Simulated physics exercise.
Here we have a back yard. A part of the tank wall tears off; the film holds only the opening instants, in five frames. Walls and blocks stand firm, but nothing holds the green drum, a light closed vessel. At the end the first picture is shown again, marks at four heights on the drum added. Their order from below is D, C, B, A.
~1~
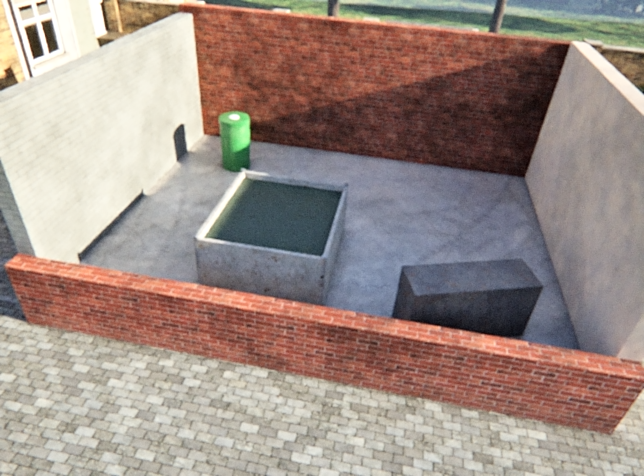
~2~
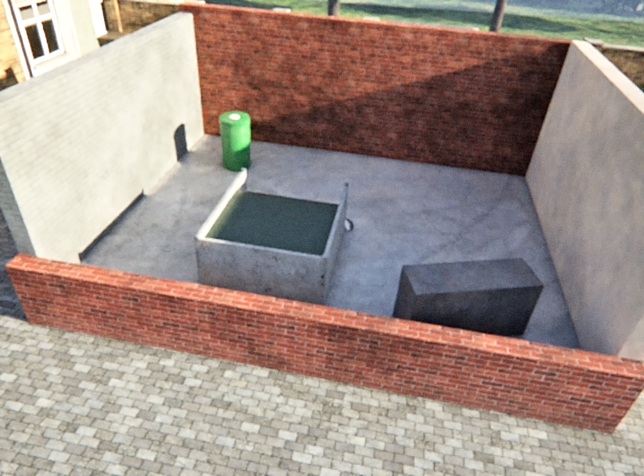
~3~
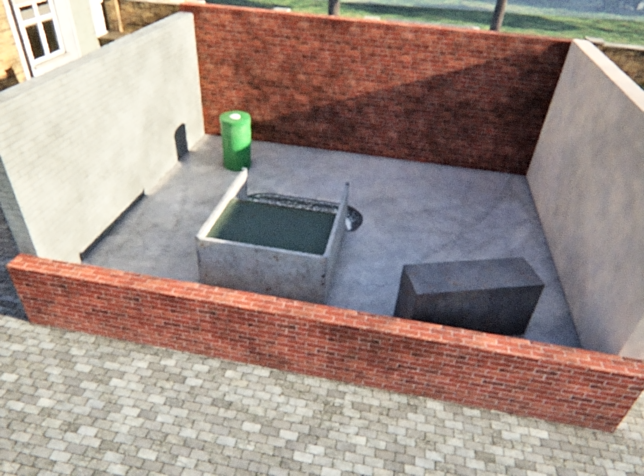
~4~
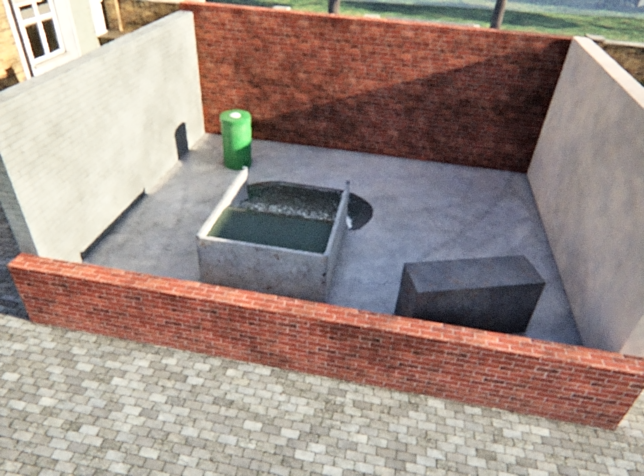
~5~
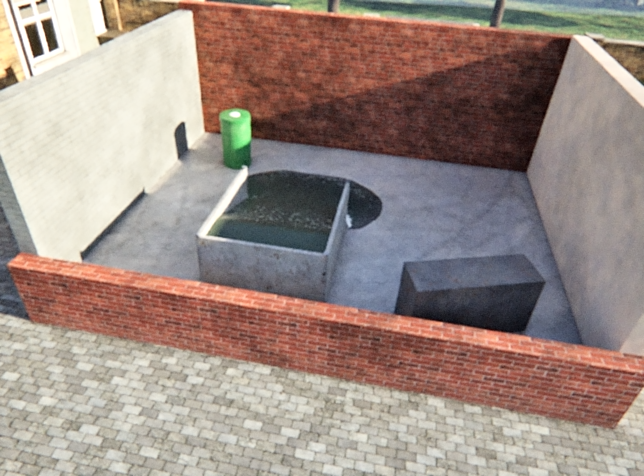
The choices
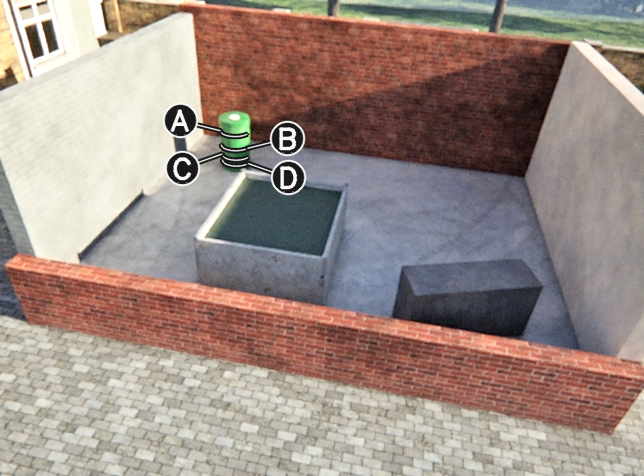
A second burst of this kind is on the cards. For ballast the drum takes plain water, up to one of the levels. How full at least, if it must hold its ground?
Line C.
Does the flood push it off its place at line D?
Yes, that goes wrong.
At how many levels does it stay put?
Three of them.
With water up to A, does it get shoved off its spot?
No.
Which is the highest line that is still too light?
It is D.
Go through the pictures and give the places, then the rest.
The first picture shows lid of the green drum at (234, 117); tank full, its middle at (279, 214).
In the second picture, water covers 2 % of the ground, mostly out of sight from here.
In the third picture, water covers 5 % of the ground, mostly out of sight from here.
In the fourth picture, water covers 8 % of the ground, mostly out of sight from here.
The fifth picture shows lid of the green drum at (235, 115); 12 % of the ground under water, its edge towards the drum at (243, 182).
In white, A at (230, 136); B at (231, 150); C at (231, 159); D at (232, 165); from the bottom up D, C, B, A.
For line A, it does not move.
For line B, it does not move.
For line C, it does not move.
For line D, it is pushed about 3 times its own width away.
